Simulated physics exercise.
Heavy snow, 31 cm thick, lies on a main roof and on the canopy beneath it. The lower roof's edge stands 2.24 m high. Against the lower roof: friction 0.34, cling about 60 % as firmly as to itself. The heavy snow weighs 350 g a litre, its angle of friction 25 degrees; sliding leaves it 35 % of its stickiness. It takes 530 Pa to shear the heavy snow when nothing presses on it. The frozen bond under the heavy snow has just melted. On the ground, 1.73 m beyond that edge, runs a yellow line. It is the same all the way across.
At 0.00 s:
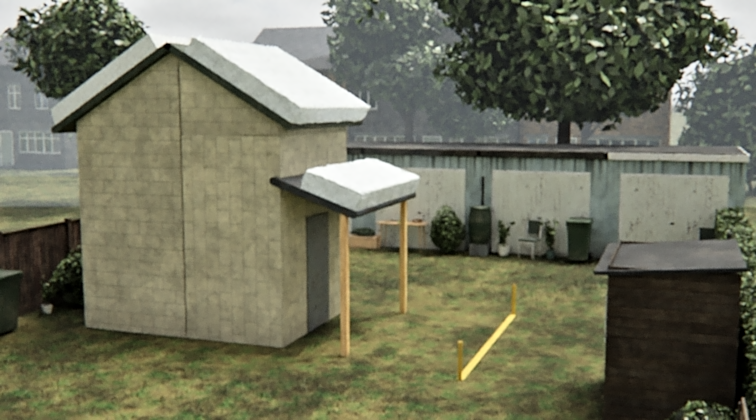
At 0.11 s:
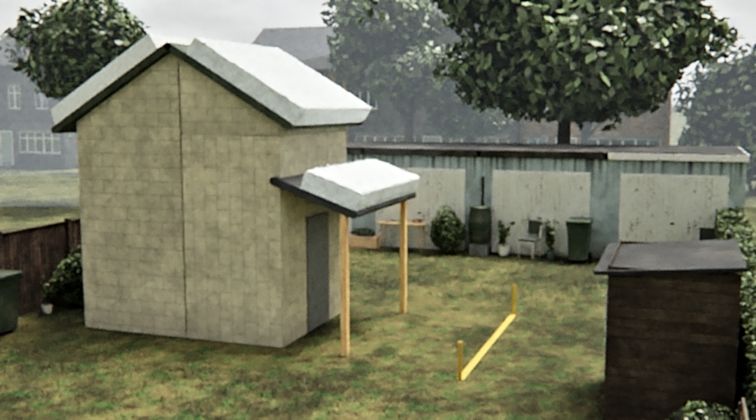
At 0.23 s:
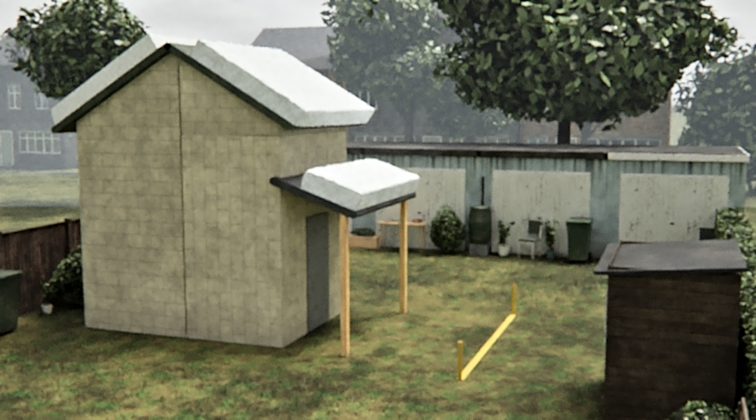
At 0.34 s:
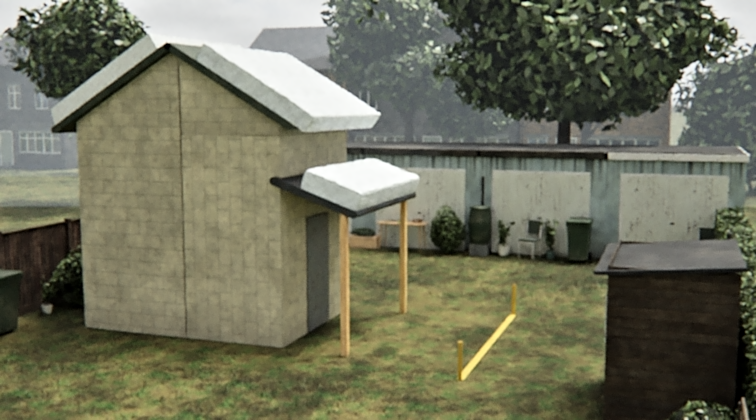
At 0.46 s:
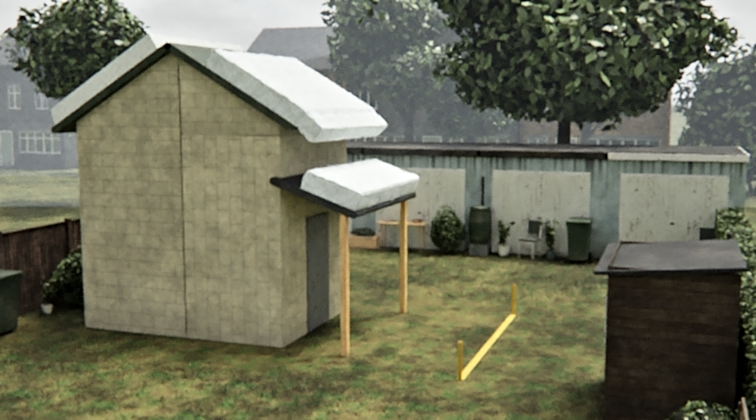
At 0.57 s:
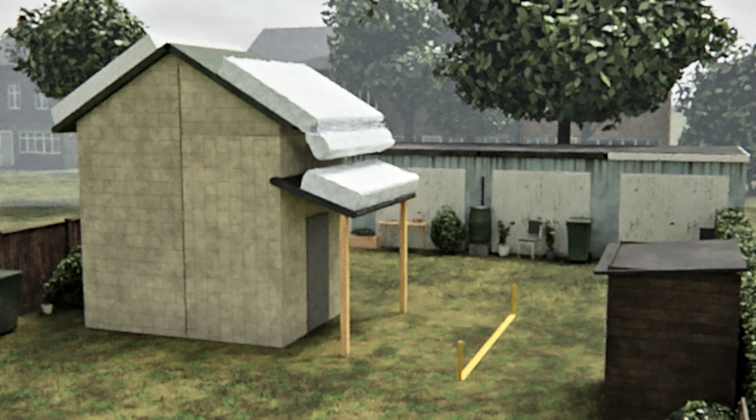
In a grassy yard, a small pale block building carries thick white snow on its main roof and on the lower canopy by its door. The upper slab creeps slowly down the right slope, pushes out past the eave, then cracks, its front piece tilting down just above the canopy's snow.
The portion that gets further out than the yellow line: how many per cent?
The portion that gets further out than the yellow line is near 41 %.
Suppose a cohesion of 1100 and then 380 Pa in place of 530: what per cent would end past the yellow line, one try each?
In that order: 35 %, 40 %.
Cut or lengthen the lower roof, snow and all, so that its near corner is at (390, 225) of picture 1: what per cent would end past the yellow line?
In that case some 55 per cent.
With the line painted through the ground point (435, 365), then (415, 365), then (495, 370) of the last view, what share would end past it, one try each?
In turn about 50 %, 60 %, 35 %.
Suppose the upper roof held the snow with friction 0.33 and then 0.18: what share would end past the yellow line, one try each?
In turn about 40 %, 40 %.
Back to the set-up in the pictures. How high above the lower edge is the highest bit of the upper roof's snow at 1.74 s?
Roughly 0.5 m.
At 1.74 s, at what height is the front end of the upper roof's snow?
Some 0.0 m.
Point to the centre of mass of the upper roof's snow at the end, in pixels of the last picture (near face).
Near (512, 361).
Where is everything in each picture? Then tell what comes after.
Foremost bit of the heavy snow at (294, 105), in the first picture.
Foremost bit of the heavy snow at (295, 106), its middle shifted 2.7 cm, 1 % of it past the upper edge, in one piece, in the second picture.
Foremost bit of the heavy snow at (299, 123), its middle shifted 10 cm, 5 % of it past the upper edge, in one piece, in the third picture.
Foremost bit of the heavy snow at (306, 117), its middle shifted 24 cm, 11 % of it past the upper edge, in one piece, in the fourth picture.
Foremost bit of the heavy snow at (315, 123), its middle shifted 42 cm, 20 % of it past the upper edge, cracking, in the fifth picture.
Foremost bit of the heavy snow at (326, 140), its middle shifted 66 cm, 31 % of it past the upper edge, cracking, in the sixth picture.
After 1.11 s, 4 % is below the lower edge and 0 % is past the line.
After 1.74 s, 79 % is below the lower edge and 32 % is past the line.
After 2.37 s, 79 % is below the lower edge and 41 % is past the line.
After 3.00 s, 79 % is below the lower edge and 41 % is past the line.
After 3.10 s, 79 % is below the lower edge and 41 % is past the line.
